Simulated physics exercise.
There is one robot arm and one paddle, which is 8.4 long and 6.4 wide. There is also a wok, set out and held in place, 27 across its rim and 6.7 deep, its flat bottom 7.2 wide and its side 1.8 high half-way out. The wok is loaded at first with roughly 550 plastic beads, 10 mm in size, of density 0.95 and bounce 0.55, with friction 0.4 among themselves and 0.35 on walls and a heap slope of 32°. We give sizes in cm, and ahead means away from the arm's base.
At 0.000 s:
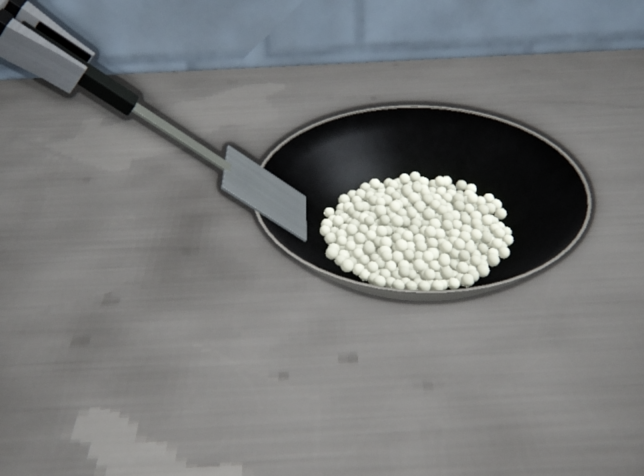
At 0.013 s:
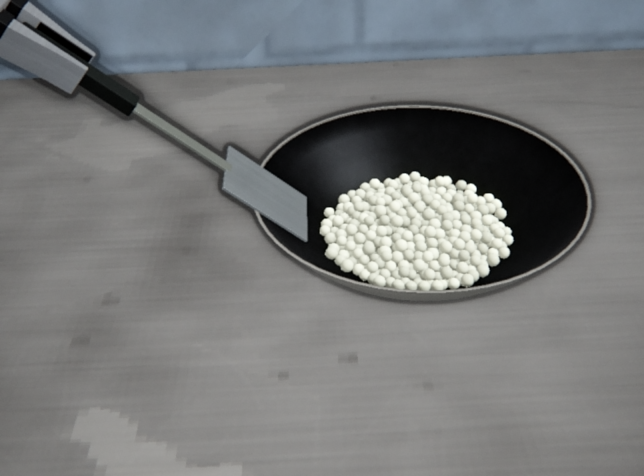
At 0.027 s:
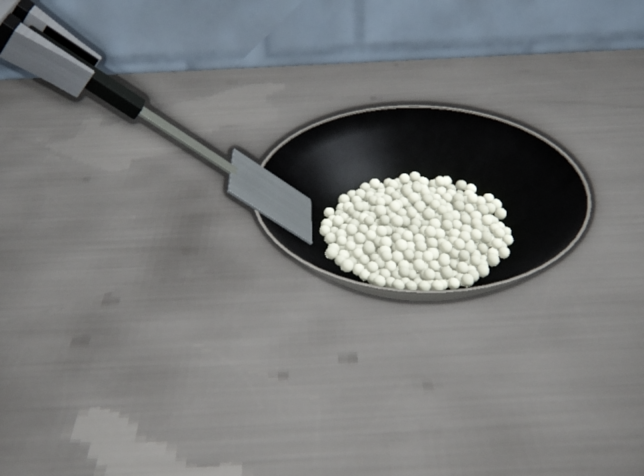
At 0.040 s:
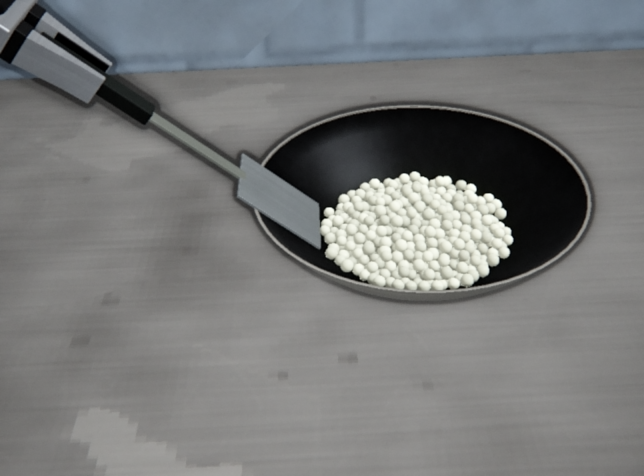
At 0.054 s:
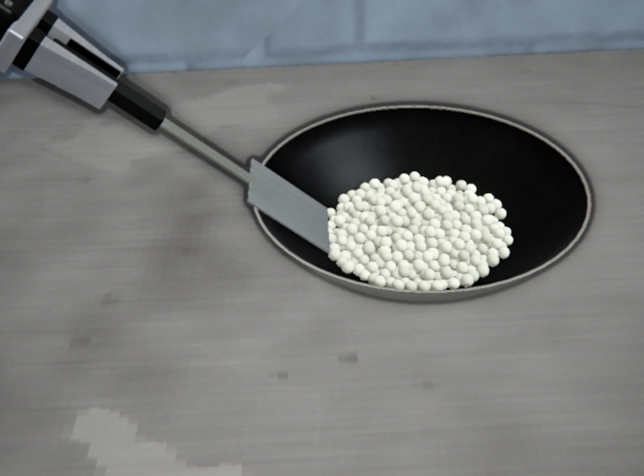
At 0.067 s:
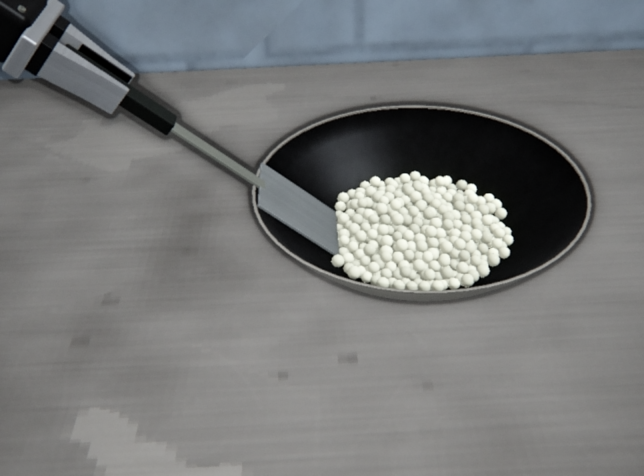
In this clip, a robot arm holding a flat gray paddle moves it slowly down and to the right inside a black wok, pressing into the left edge of a pile of white beads and shifting those nearest slightly rightward.
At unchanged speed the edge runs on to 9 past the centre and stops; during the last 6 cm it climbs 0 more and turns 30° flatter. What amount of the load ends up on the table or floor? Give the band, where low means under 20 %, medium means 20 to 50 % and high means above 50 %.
Band: Low.
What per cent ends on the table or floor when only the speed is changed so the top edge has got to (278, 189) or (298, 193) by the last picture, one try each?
Try one roughly 10 per cent; try two roughly 20 per cent.
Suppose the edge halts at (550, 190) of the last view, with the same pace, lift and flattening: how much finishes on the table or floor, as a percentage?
Roughly 20 per cent, I'd say.
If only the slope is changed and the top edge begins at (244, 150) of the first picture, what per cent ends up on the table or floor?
5 percent or so.
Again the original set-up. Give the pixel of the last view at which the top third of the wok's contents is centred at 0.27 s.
Near (503, 203).
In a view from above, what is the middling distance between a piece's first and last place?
I'd guess close to 4 centimetres.
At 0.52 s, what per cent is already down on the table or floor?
5 per cent.
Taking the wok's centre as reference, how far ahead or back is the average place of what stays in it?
Some 4.5 cm ahead.
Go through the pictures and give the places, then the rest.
The paddle top edge at (225, 166), sloping 42°; upper third of the load around (415, 220), from x 325 to 505, top at y 180; 553 in the wok, in the first frame.
The paddle top edge at (226, 166), sloping 42°; upper third of the load around (415, 220), from x 325 to 505, top at y 180, in the second frame.
The paddle top edge at (231, 169), sloping 42°; upper third of the load around (415, 220), from x 325 to 505, top at y 180, in the third frame.
The paddle top edge at (240, 174), sloping 42°; upper third of the load around (415, 220), from x 325 to 505, top at y 180, in the fourth frame.
The paddle top edge at (250, 179), sloping 42°; upper third of the load around (415, 220), from x 330 to 505, top at y 180, in the fifth frame.
The paddle top edge at (260, 183), sloping 42°; upper third of the load around (412, 219), from x 335 to 505, top at y 175; 553 in the wok, in the sixth frame.
After 0.17 s, sloping 42°, highest piece 5 above the table; 553 in the wok.
After 0.27 s, sloping 32°, highest piece 6 above the table; 553 in the wok.
After 0.52 s, sloping 12°, highest piece 7 above the table; 534 in the wok, 16 on the table or floor, 3 on the blade or in flight.
After 1.57 s, sloping 12°, highest piece 7 above the table; 534 in the wok, 19 on the table or floor.
In the end, 534 in the wok, 19 on the table or floor. That is 3 % on the table or floor.
